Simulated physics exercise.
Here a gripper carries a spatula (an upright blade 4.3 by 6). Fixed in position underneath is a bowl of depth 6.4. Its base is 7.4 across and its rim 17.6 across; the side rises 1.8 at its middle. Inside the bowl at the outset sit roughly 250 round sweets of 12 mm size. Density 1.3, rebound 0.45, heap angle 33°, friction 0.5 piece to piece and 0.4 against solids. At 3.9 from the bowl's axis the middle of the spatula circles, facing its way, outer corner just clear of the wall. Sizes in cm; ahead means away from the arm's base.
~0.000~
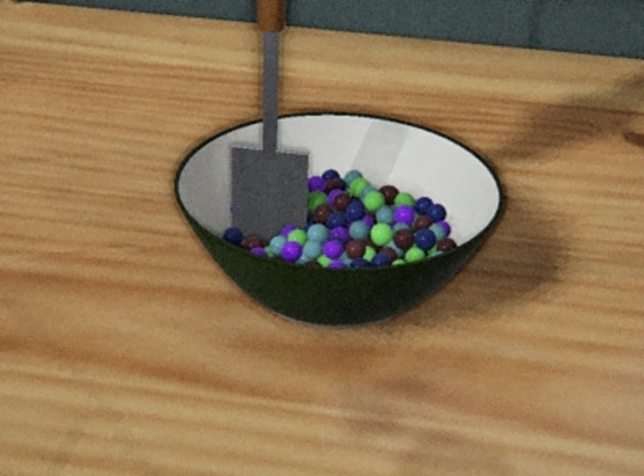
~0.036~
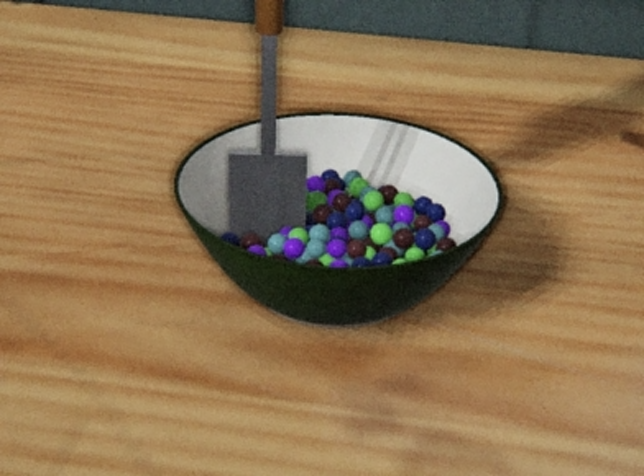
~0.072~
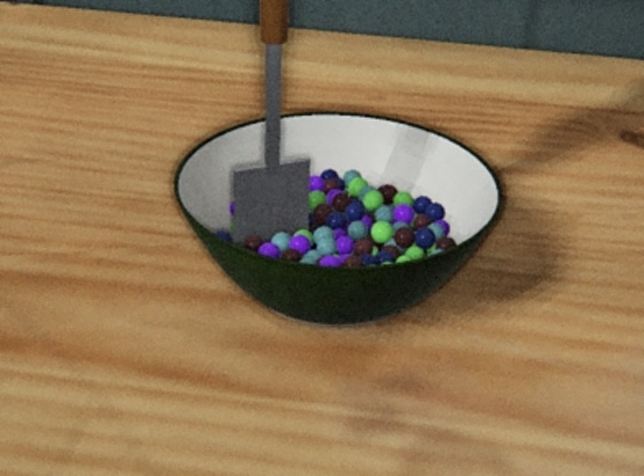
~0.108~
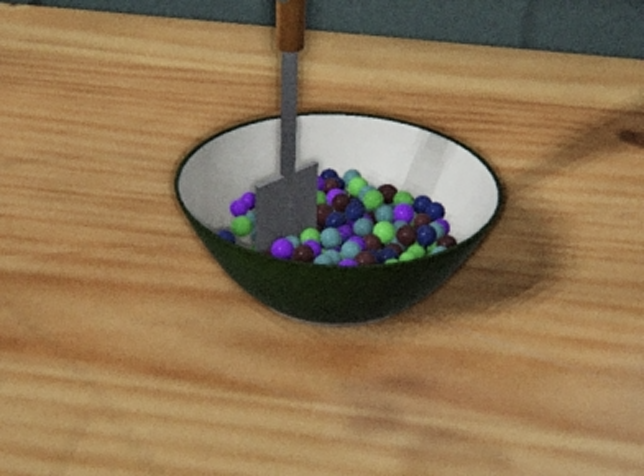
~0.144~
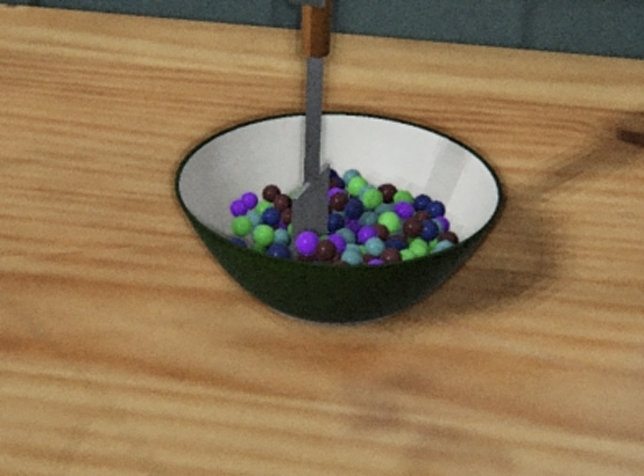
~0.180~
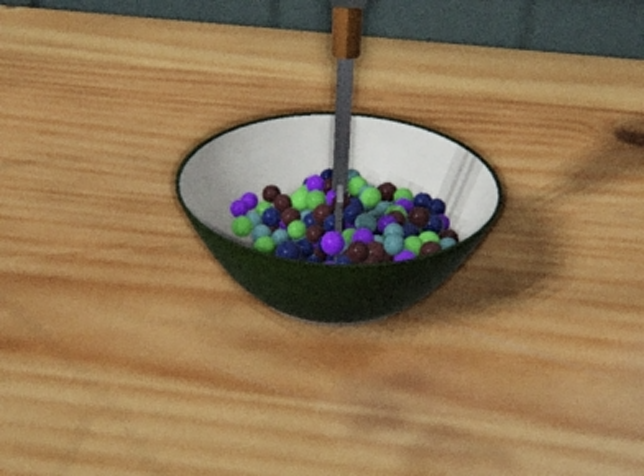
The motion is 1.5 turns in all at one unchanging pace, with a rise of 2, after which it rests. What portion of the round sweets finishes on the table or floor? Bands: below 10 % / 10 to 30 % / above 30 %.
Below 10 %.
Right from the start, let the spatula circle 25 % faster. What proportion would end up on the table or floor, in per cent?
I'd expect about 15 %.
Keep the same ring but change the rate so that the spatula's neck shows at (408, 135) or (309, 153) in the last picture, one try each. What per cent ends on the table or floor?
Roughly 25 and 5 percent, in that order.
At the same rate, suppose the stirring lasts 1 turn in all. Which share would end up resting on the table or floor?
It would be around 5 per cent.
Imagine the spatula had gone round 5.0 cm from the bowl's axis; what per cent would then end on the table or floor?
In that case roughly 0 per cent.
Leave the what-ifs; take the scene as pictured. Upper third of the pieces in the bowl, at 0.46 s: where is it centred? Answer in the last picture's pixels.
Around pixel (322, 162).
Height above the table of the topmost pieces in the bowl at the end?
Around 6.0 cm above the table.
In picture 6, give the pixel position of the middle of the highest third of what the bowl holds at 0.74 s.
In the last picture it sits around (326, 239).
After 0.46 s, 270° round, highest piece 8 above the table; 238 in the bowl, 5 on the table or floor, 5 in flight or on the tool.
After 0.74 s, 82° round, highest piece 6 above the table; 235 in the bowl, 12 on the table or floor, 1 in flight or on the tool.
After 1.08 s, 180° round, highest piece 5 above the table; 235 in the bowl, 13 on the table or floor.
After 1.78 s, 180° round, highest piece 5 above the table; 235 in the bowl, 13 on the table or floor.
In the end, 235 in the bowl, 13 on the table or floor. That is 5 % on the table or floor.
